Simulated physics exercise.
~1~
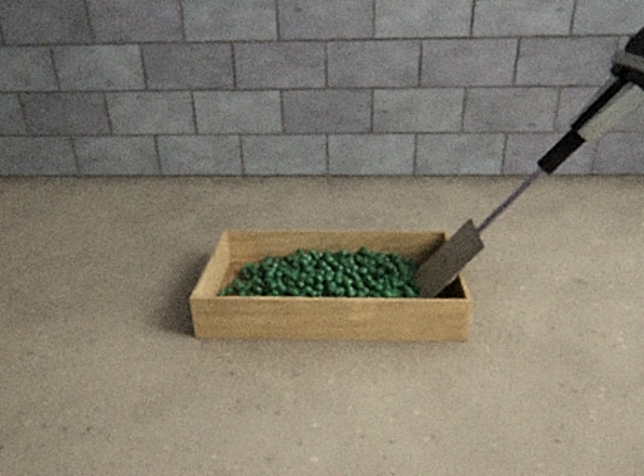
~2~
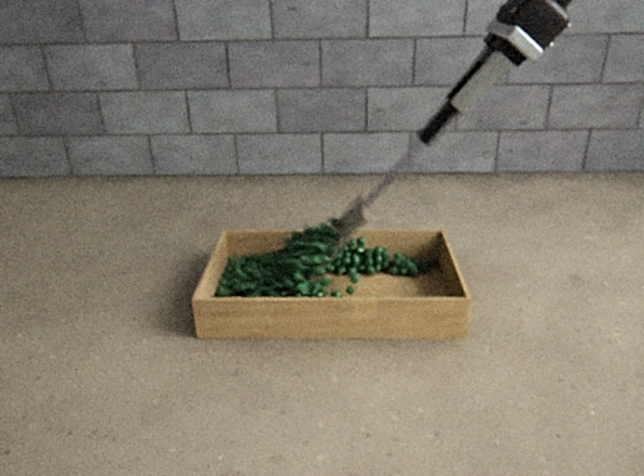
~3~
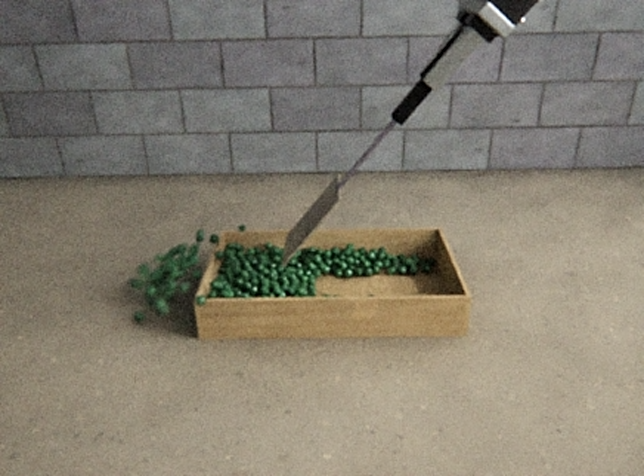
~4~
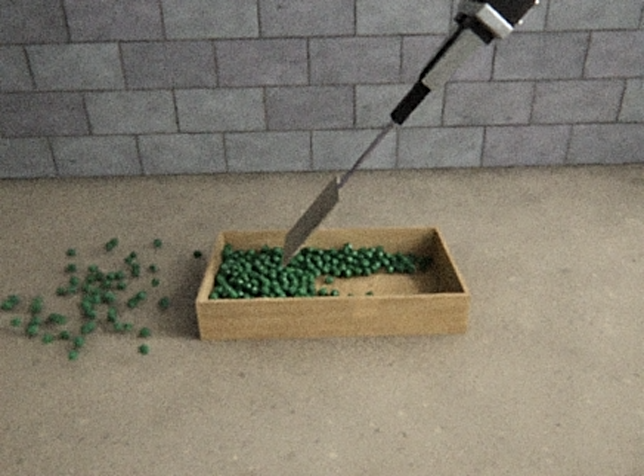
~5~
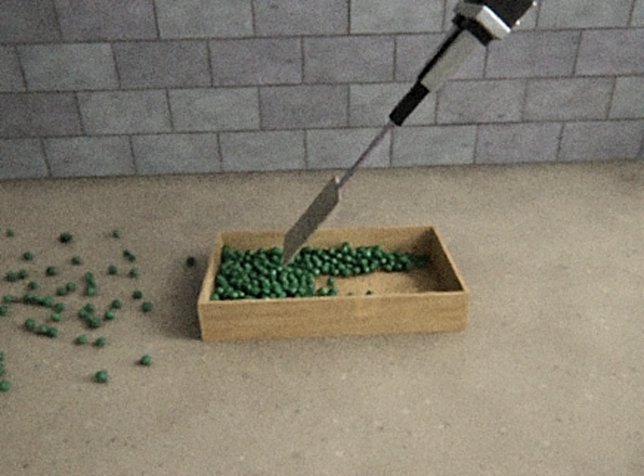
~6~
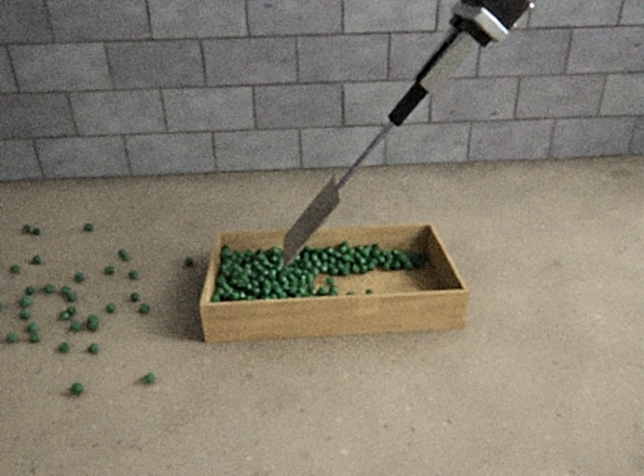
Robot paddle sweeping green beads leftward through a shallow tray, flinging some over the left edge to scatter across the tabletop.
